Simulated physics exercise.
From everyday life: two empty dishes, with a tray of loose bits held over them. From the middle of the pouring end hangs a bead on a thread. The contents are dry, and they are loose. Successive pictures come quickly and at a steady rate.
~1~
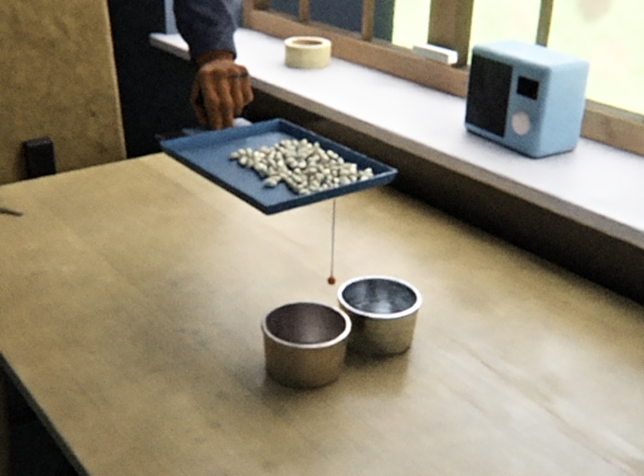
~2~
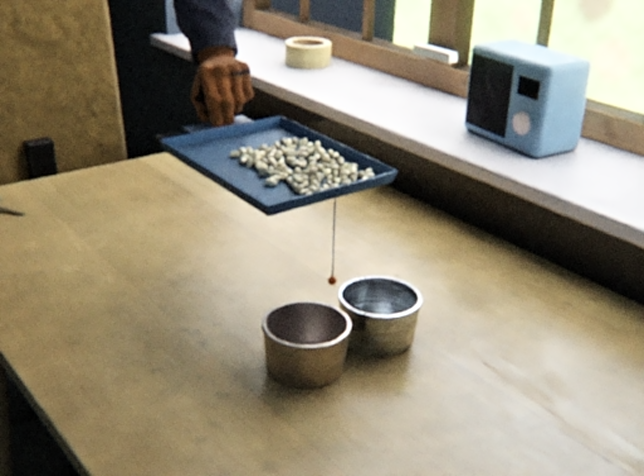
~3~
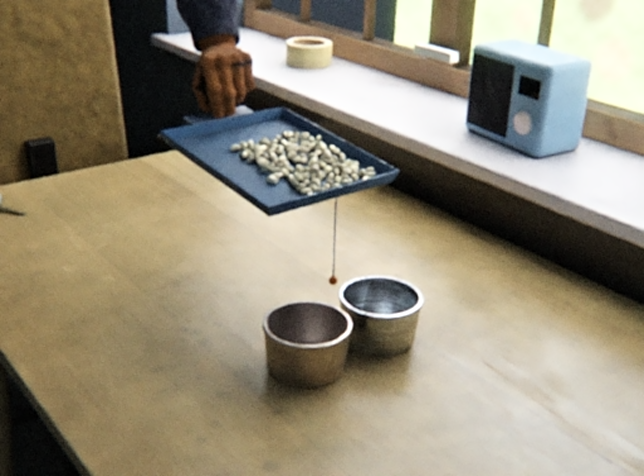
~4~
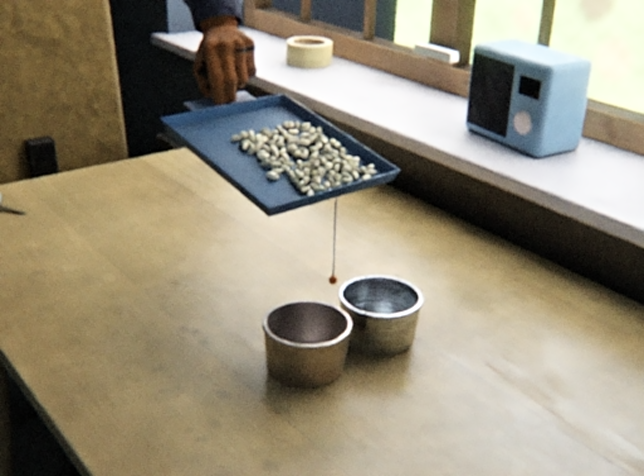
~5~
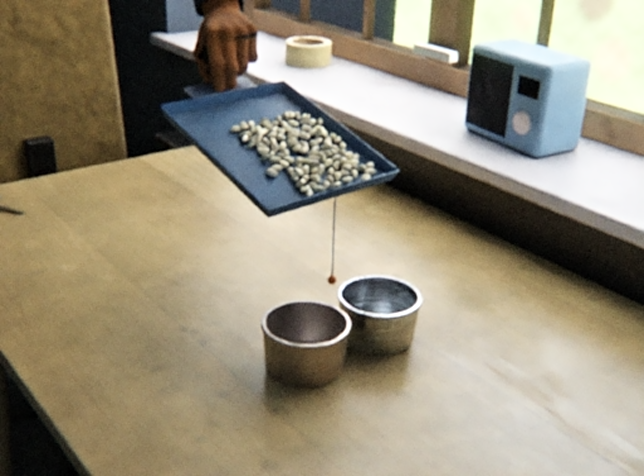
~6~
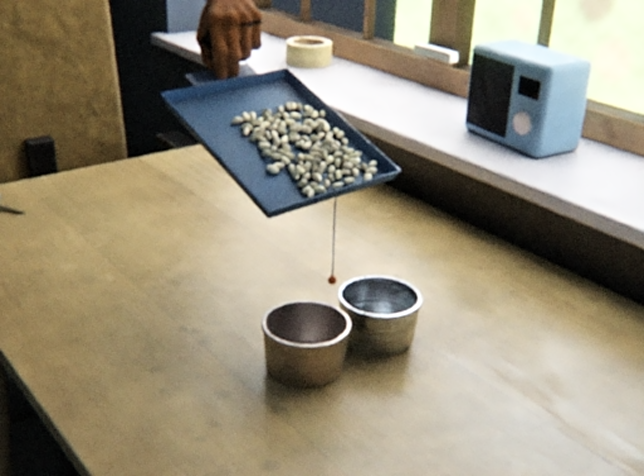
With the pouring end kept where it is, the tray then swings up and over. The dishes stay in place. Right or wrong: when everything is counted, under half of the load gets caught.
Wrong.
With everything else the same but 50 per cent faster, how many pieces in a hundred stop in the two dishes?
That works out at about 80 percent.
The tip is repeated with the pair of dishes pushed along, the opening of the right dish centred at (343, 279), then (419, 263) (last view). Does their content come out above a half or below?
Short of half, then short of half.
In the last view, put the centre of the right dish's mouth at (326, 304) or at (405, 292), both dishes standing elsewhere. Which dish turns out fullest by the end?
So: The one further right first, and the one further left second.
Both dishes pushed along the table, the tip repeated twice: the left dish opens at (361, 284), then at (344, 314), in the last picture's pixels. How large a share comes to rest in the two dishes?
0% for the first placement, 50% for the second.
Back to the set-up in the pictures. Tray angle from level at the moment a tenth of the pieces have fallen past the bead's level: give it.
I'd say it is tilted about 90°.
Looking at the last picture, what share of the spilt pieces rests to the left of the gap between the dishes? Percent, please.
I reckon around 20 per cent.
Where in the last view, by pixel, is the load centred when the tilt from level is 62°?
Around (331, 168).
Soon after the last picture, tray tipped steeply; nearly all on the tray; a stray few in the air.
A little later, tray tipped right over; about a quarter on the tray; about a quarter in the left dish; a small part in the right dish; a small part outside both; about a third in the air.
Later still, tray tipped past a quarter turn; about half in the left dish; about a quarter in the right dish; about a quarter outside both.
At rest, tray tipped past a quarter turn; about half in the left dish; about a quarter in the right dish; about a quarter outside both.
